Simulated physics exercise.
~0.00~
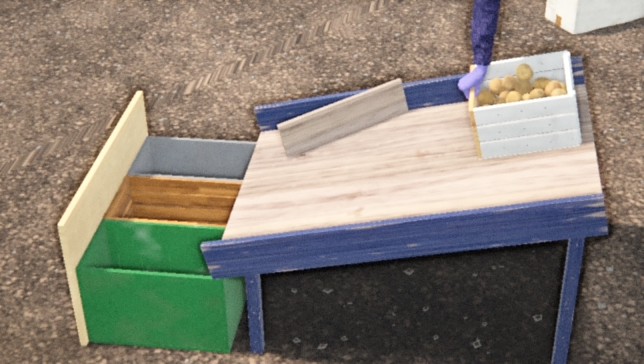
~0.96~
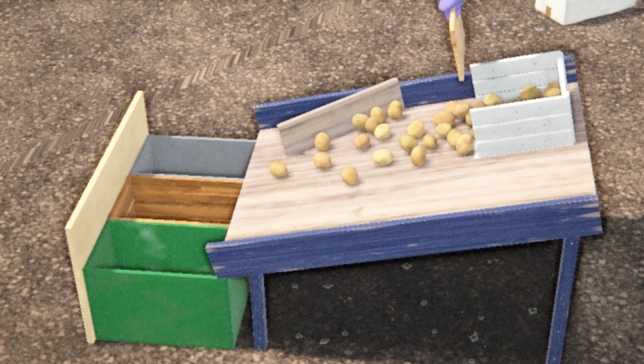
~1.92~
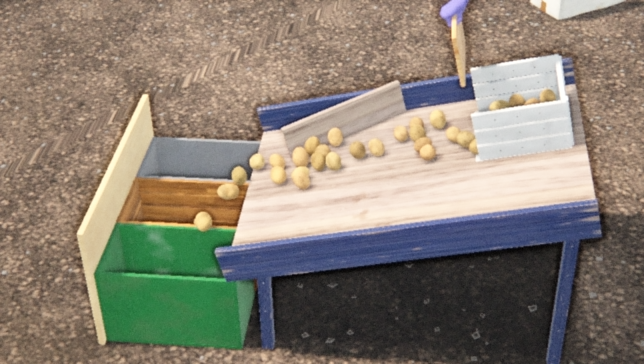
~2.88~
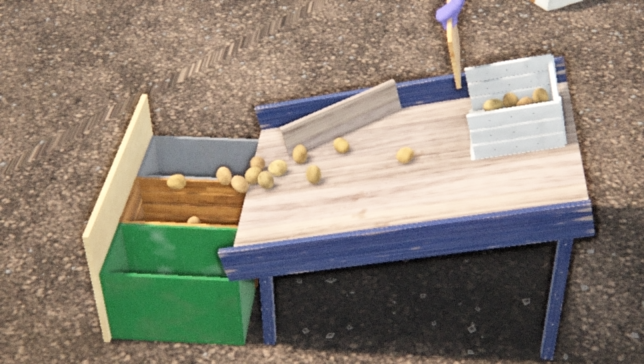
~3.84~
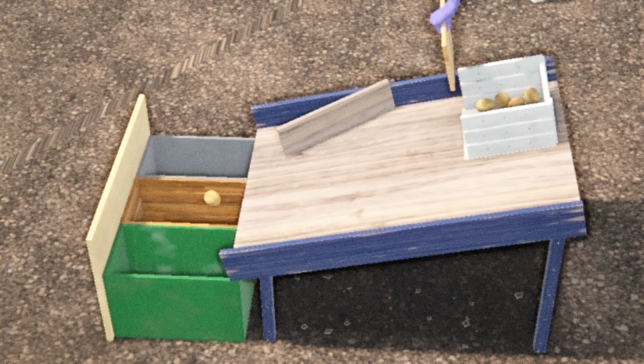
Small round tan pieces spill from the white pen, roll down the table and mostly drop into the wooden tub.
